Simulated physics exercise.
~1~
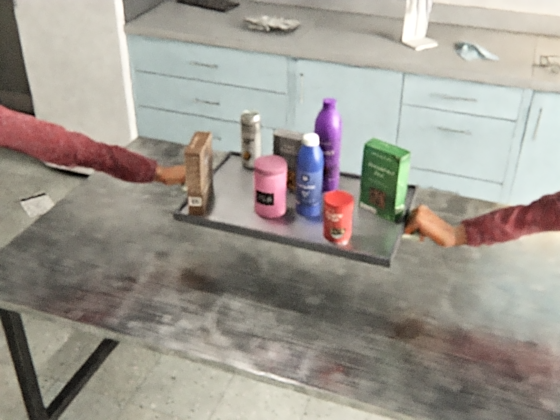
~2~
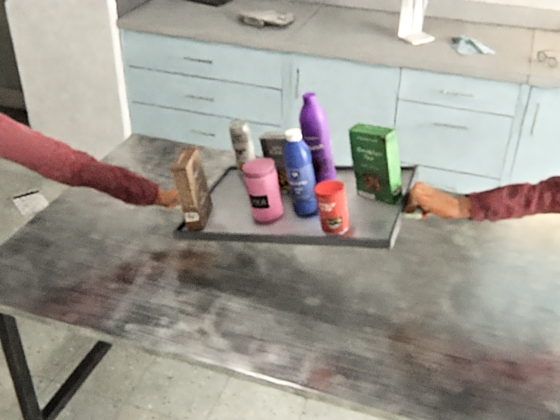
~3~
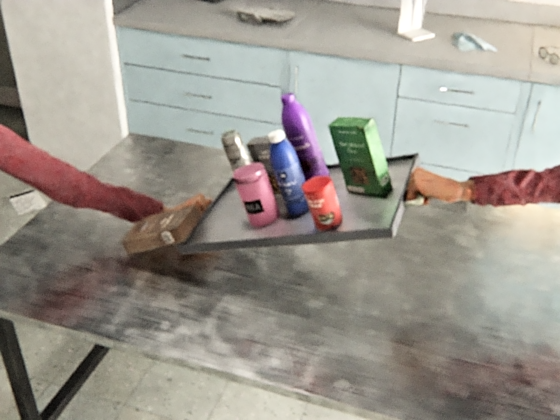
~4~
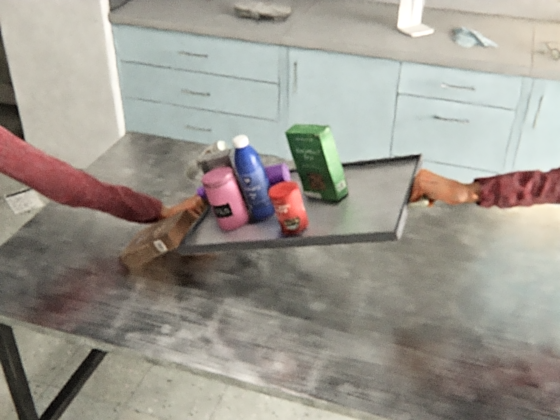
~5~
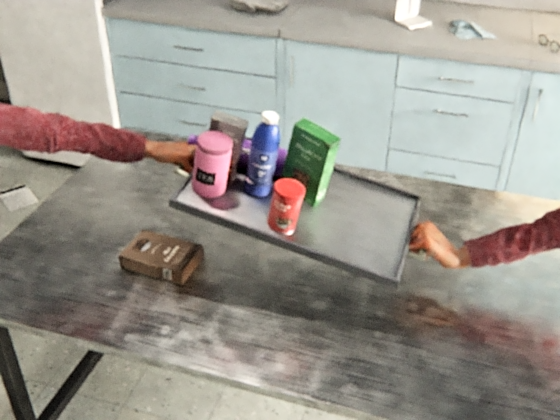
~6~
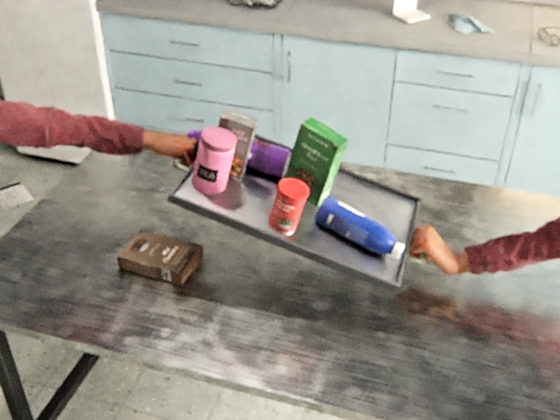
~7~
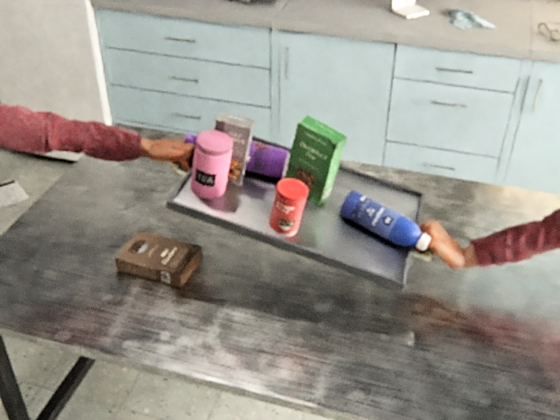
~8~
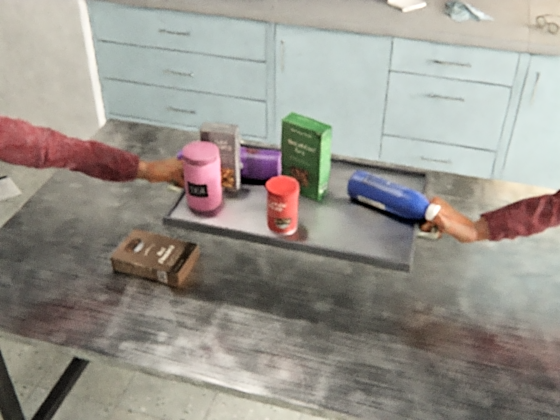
At the start, two hands hold a grey tray above a table, carrying a crowded group of bottles, packets, a pink jar, a white can and a red tin. The hands tip the tray down to the left, and the brown packet leans, slides off and lands on the table. The other things lean and shift left, and the purple bottle topples onto its side. The tray then tips down to the right, and the blue bottle falls over and slides toward the right edge. Finally the hands level the tray, with the green packet, pink jar and red tin upright, the purple and blue bottles lying down, and the brown packet on the table.
